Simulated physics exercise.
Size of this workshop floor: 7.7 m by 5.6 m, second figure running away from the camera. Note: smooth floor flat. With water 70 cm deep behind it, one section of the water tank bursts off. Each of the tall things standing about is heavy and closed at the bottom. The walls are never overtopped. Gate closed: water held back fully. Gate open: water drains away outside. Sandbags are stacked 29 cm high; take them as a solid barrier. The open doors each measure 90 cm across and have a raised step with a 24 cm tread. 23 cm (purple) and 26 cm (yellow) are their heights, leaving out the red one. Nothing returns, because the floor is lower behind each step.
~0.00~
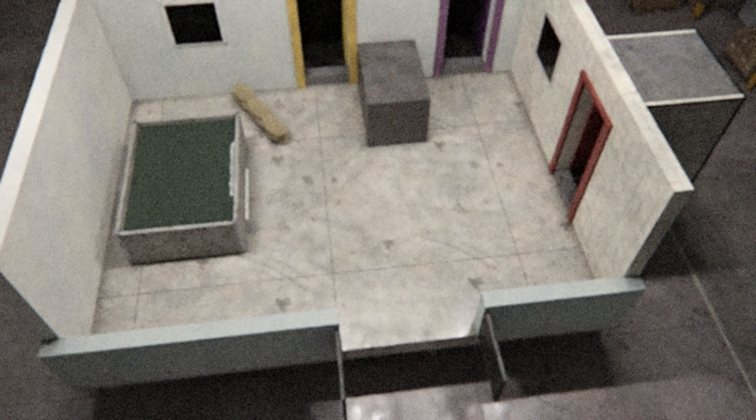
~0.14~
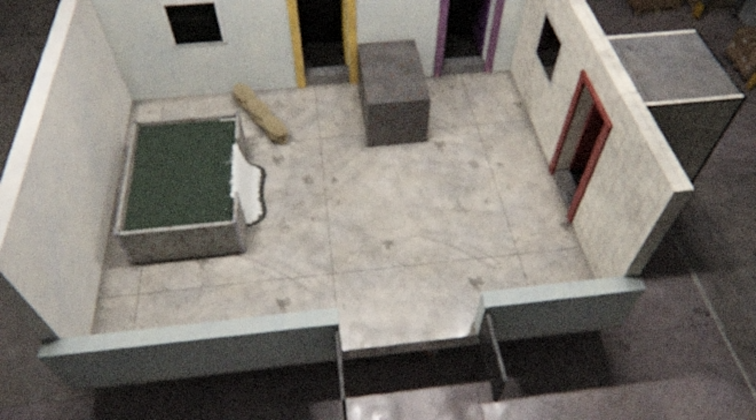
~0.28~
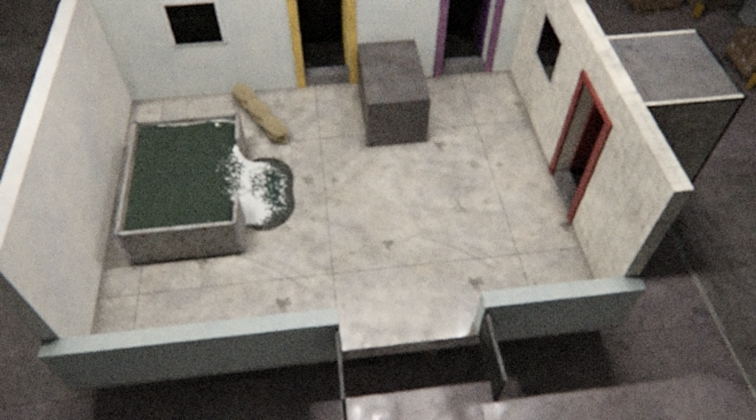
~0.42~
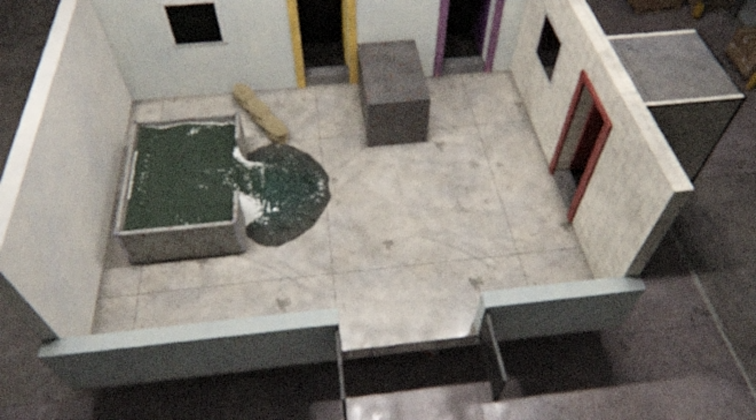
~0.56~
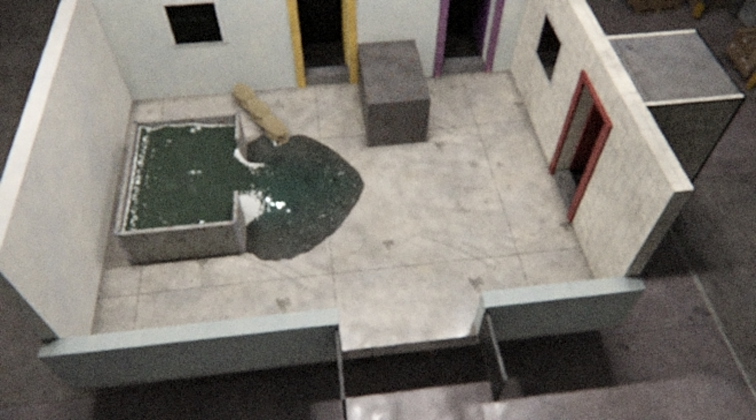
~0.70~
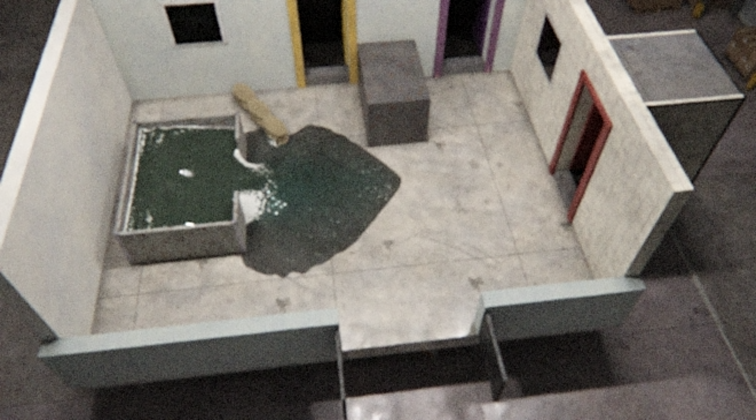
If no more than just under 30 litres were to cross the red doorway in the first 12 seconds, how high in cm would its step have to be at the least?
It would need to be about 13 cm high.
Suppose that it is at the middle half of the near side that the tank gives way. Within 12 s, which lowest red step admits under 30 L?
With that break, close to 6.0 cm.
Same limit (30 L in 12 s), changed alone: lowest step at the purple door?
Purple door - some 8.5 centimetres.
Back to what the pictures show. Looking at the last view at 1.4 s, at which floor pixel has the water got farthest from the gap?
Around (529, 183).
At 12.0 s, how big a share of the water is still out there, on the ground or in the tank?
Around 86 per cent of the water.
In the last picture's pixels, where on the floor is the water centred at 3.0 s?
The water is centred near (317, 188).
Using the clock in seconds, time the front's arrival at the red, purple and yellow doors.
Red 1.6 s, purple 2.8 s, yellow 1.8 s.
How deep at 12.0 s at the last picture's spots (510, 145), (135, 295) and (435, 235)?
I'd read roughly 6, 7 and 8 cm there.
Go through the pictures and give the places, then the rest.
The first picture shows the water tank at (183, 172) is whole and still, 70 cm deep; the red door at (576, 156) is dry.
In the second picture, the gap is at (240, 184), the front 0.3 m out at (262, 211); the back of the water tank holds 70 cm.
In the third picture, water pours out at (240, 186) and has run 0.8 m, to (290, 203); about 12 cm deep outside, 70 cm at the back.
In the fourth picture, the front is at (325, 197), 1.4 m from the gap at (241, 187); 2.3 m2 of floor is wet, 66 cm left at the back.
In the fifth picture, the front is at (359, 189), 2.0 m from the gap at (241, 186); 3.8 m2 of floor is wet, 58 cm left at the back.
In the sixth picture, the gap is at (240, 185), the front 2.7 m out at (395, 183); the back of the water tank holds 60 cm; 2.9 m in a straight line remain to the red door at (576, 156).
After 1.4 s water covers 35 % of the floor, deepest (38 cm) near (252, 194); it has not reached the red door.
After 3.0 s water covers 60 % of the floor, deepest (30 cm) near (582, 297); 20 cm at the red door, 2 litres in over its 18 cm step.
After 12.0 s water covers 90 % of the floor, deepest (12 cm) near (597, 306); 10 cm at the red door, 4 litres in over its 18 cm step.
At the red door as built, the water arrived by 1.7 s and peaked near 21 cm at 2.4 s.
Run again over the same 12 s with other heights there, 58 litres in over 11 cm, 17 litres over 15 cm. The limit of 30 litres is kept from about 13 cm up.
